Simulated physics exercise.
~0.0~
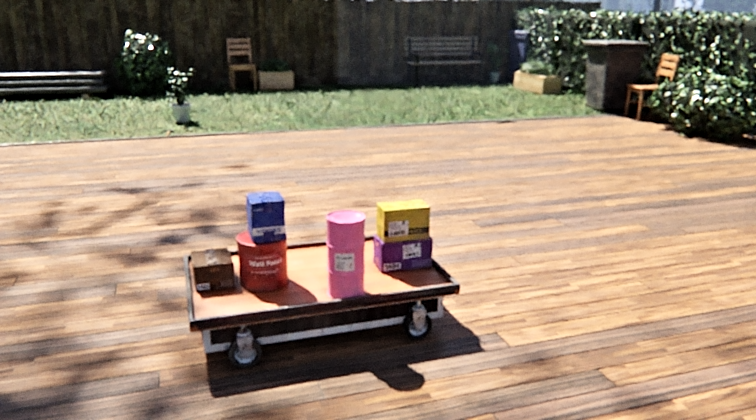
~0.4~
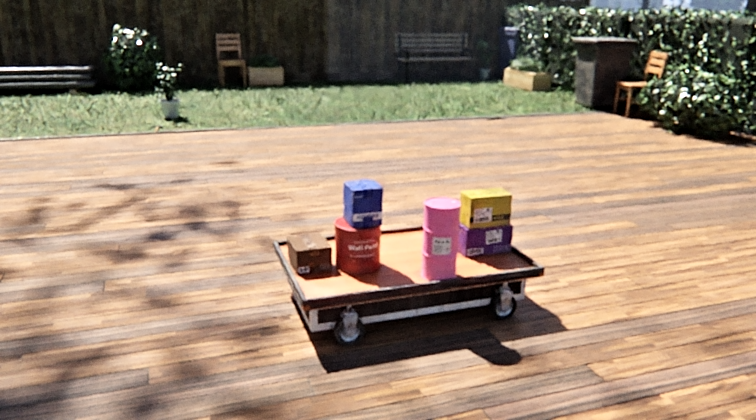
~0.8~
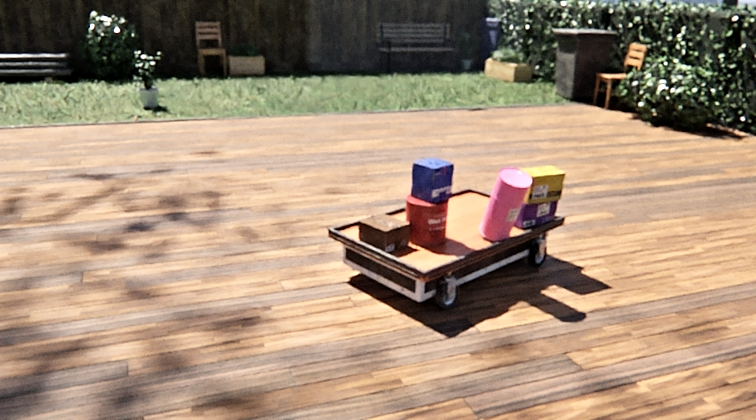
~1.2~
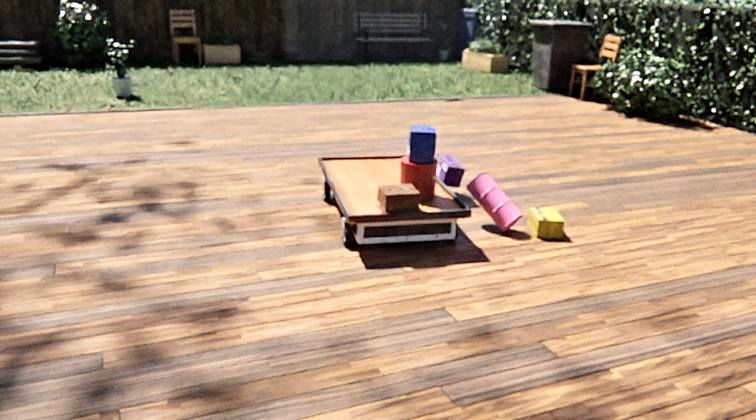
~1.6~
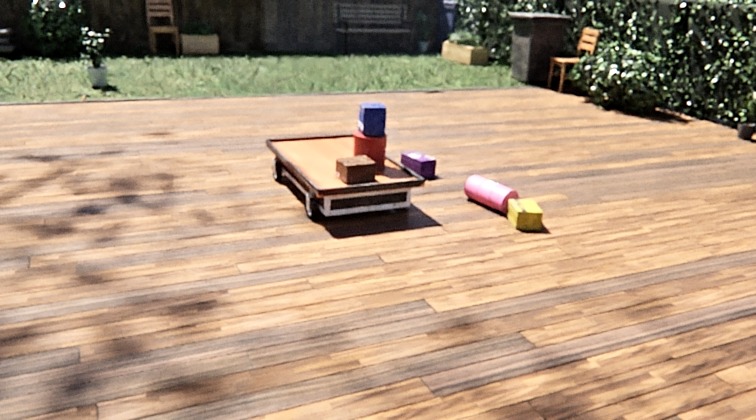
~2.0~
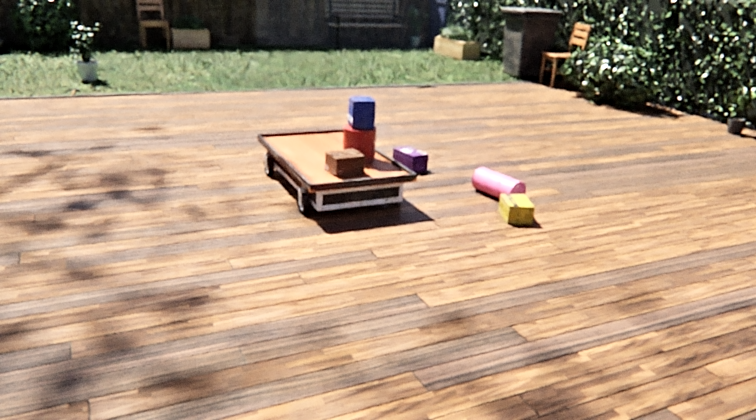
Flatbed cart rolling right across a wooden deck and swinging away, shedding pink canister, yellow and purple parcels, then stopping still loaded.
